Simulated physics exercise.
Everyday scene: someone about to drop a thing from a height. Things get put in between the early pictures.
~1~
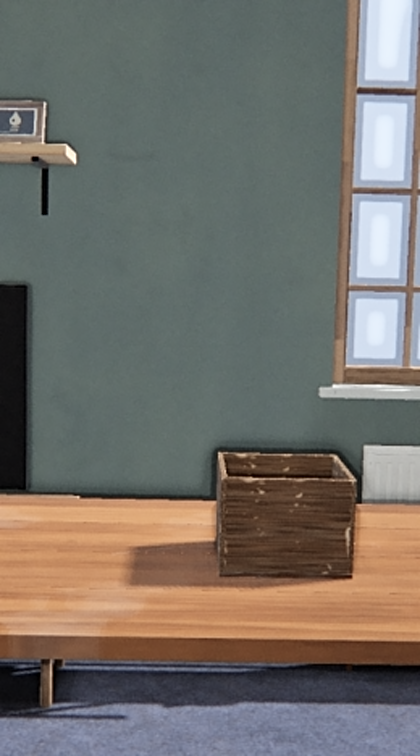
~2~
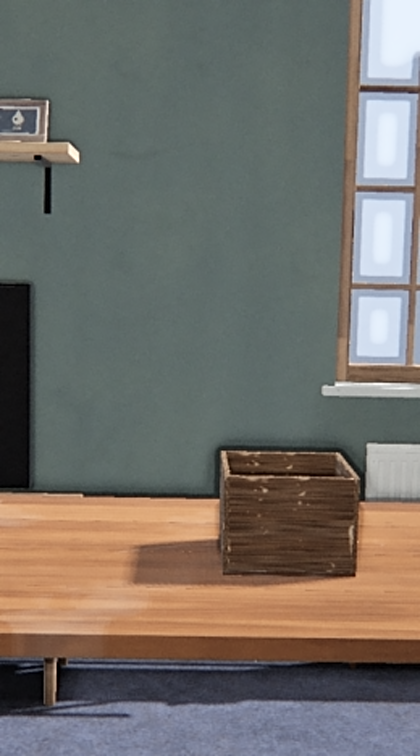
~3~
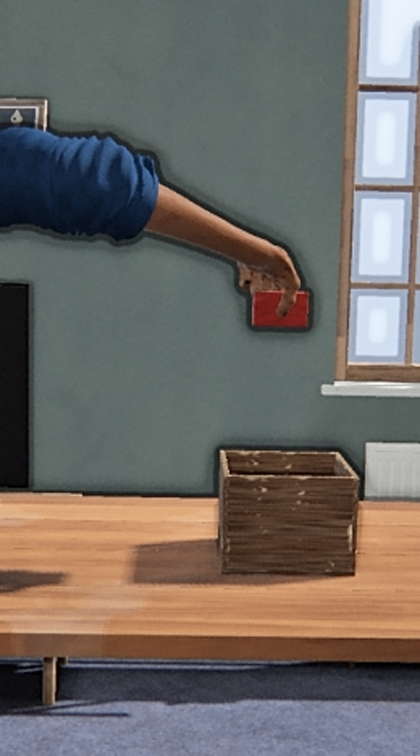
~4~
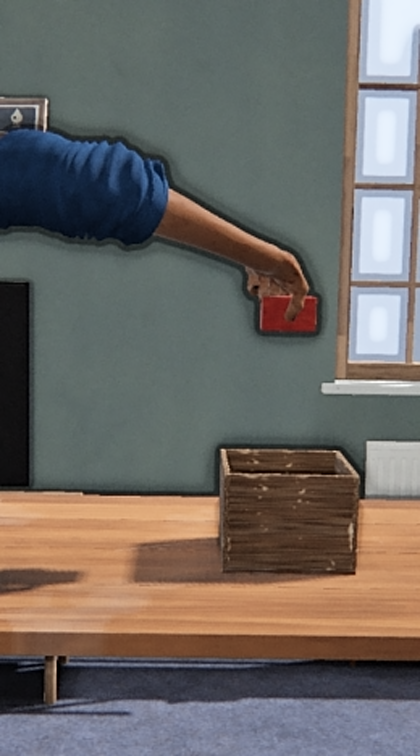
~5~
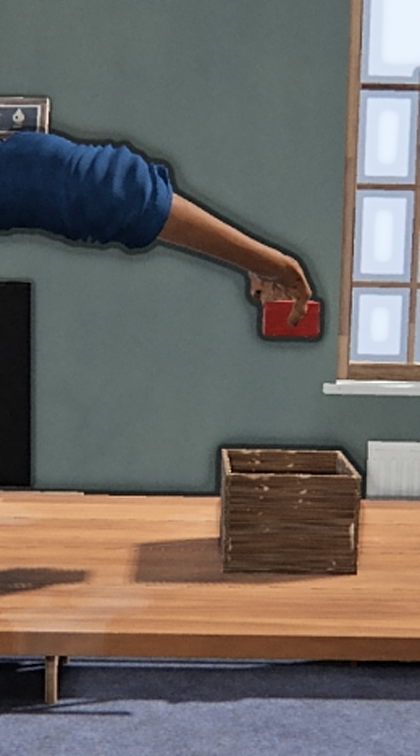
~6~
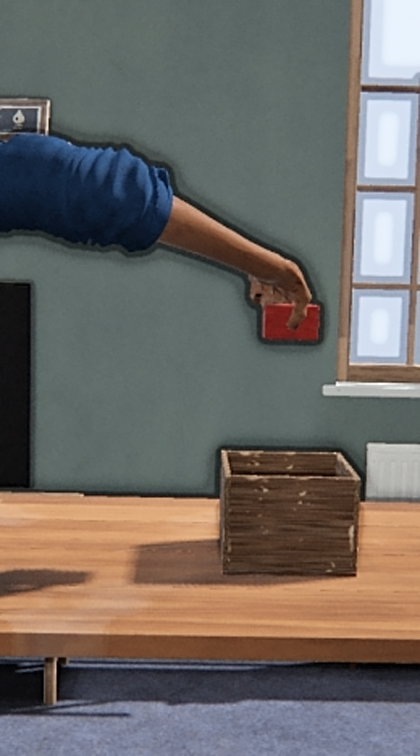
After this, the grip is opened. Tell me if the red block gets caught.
Well, the red block gets into it.
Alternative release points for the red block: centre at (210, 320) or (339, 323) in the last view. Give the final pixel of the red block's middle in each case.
Near (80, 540) and (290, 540).
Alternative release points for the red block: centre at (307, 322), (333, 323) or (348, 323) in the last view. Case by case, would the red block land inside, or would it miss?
Makes it in; Makes it in; Makes it in.
Then, 0.16 s past the last view, red block travelled about its own width near (289, 367).
Then, 0.26 s past the last view, red block in the air near (285, 472).
Finally, the red block drops into the container, near (283, 536).
